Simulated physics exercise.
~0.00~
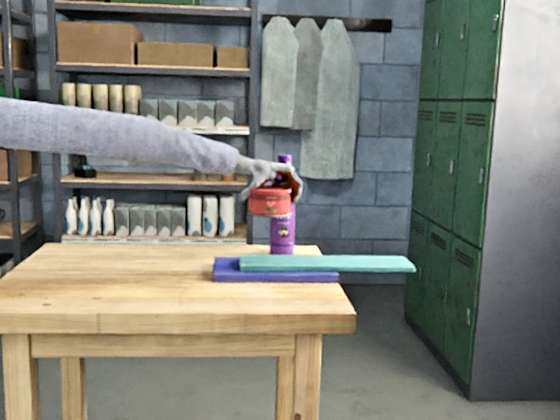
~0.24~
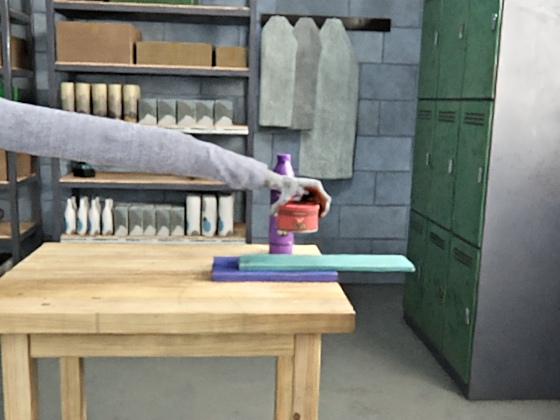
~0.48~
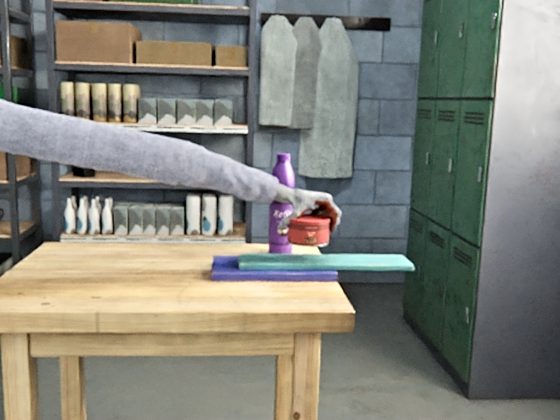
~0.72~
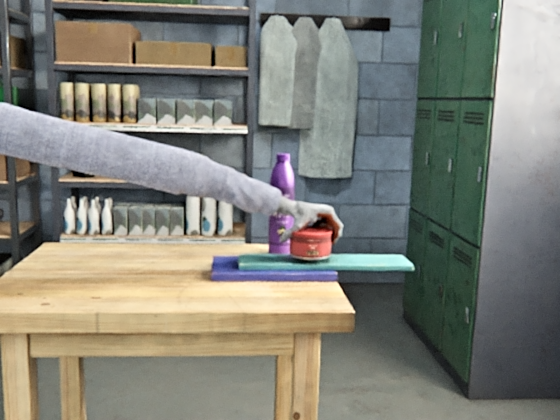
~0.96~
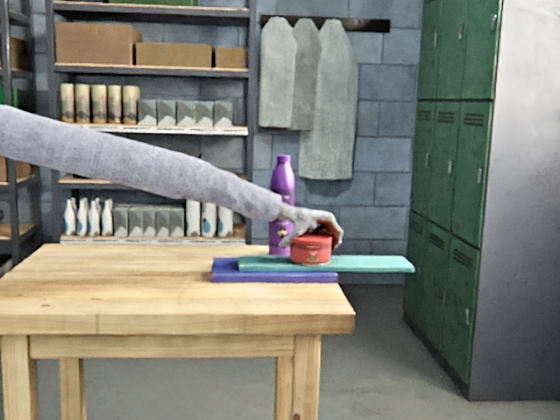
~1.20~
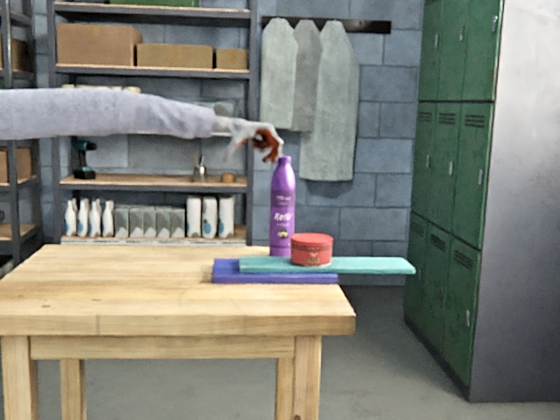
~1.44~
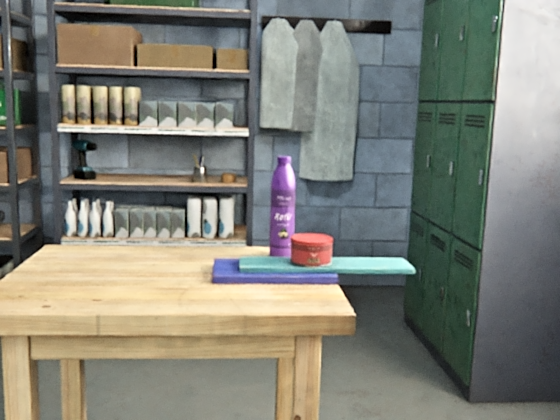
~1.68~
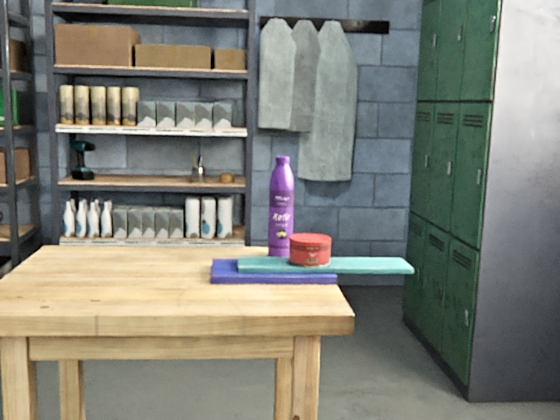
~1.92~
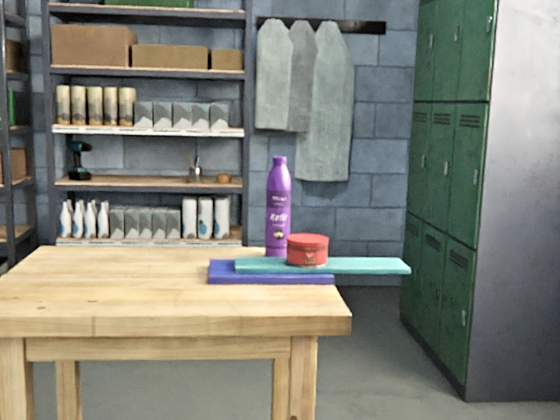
A red tub, held by a hand reaching in from the left, passes in front of a purple bottle above a wooden table in a storeroom with shelves and green lockers. Beneath it, a turquoise plank lies across a blue slab and sticks out well past the table's right end. The hand carries the tub a little to the right and down, then sets it on the plank beside the bottle. The fingers let go, and the arm draws back to the left and leaves. The plank stays level, with the tub and bottle still standing.
